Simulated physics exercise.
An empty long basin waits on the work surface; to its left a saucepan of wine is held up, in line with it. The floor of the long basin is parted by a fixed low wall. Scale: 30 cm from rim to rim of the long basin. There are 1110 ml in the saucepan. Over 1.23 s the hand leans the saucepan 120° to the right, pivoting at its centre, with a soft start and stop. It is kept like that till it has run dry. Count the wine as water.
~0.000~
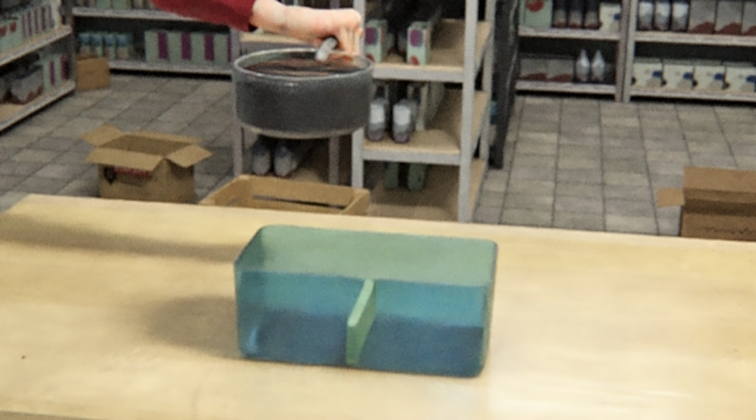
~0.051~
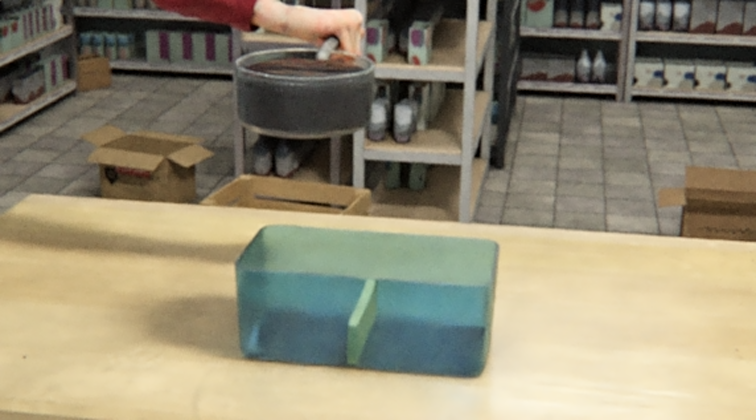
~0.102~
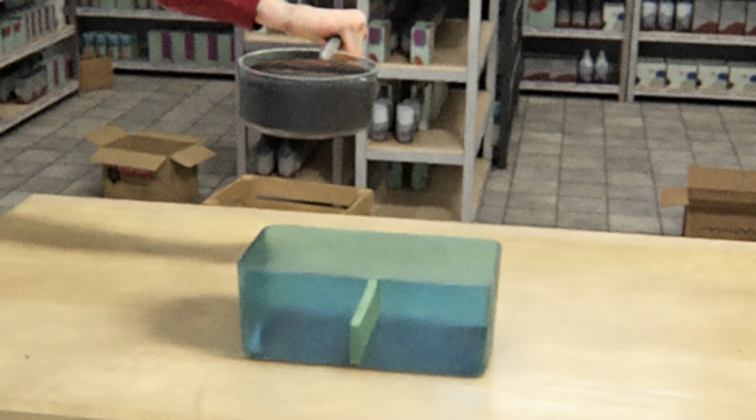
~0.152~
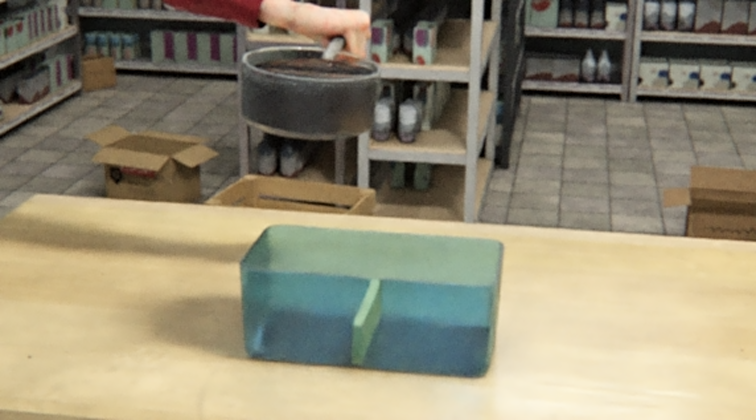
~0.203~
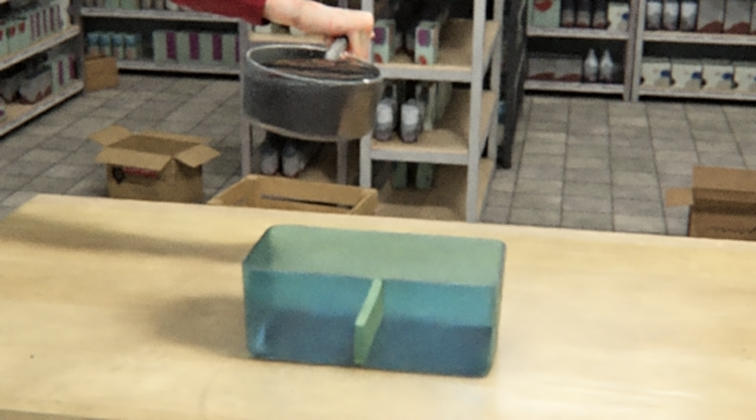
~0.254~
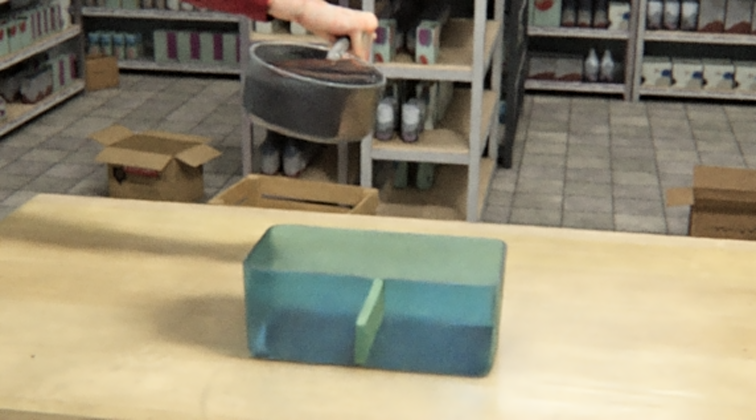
A hand in a red sleeve holds a dark, clear-rimmed saucepan of dark liquid above a pale wooden work surface, seen from slightly above in a storeroom with stocked shelves, cardboard boxes and a grey tiled floor. Below sits a long, see-through blue-green basin with a short green wall inside. The hand slowly leans the saucepan slightly to the right, while the view drifts very slightly.
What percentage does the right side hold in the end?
Roughly 88 per cent is past the wall.
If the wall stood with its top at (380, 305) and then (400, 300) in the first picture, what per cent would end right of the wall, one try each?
In turn about 70 and 70 per cent.
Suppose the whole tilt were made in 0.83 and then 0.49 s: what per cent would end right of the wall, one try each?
In turn about 75 and 60 per cent.
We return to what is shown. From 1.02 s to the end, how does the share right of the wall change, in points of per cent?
It goes up by about 4.
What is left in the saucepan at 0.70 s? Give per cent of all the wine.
Near 40 in a hundred.
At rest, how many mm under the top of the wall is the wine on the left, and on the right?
Some 46 mm on the left and 8 mm on the right.
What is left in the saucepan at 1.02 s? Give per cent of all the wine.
About 3 per cent.
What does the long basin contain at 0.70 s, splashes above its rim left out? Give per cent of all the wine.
Near 18 in a hundred.
Then, 0.70 s in, the tilt is 72° and 39 per cent is still to pour, 0 is left of the wall and 18 right of it.
Then, 1.02 s in, the tilt is 112° and 3 per cent is still to pour, 4 is left of the wall and 83 right of it.
Then, 1.36 s in, the tilt is 120° and 0 per cent is still to pour, 11 is left of the wall and 88 right of it.
Then, 1.73 s in, the tilt is 120° and 0 per cent is still to pour, 11 is left of the wall and 88 right of it.
Finally, 11 per cent lies left of the wall, 88 right of it and 1 outside.
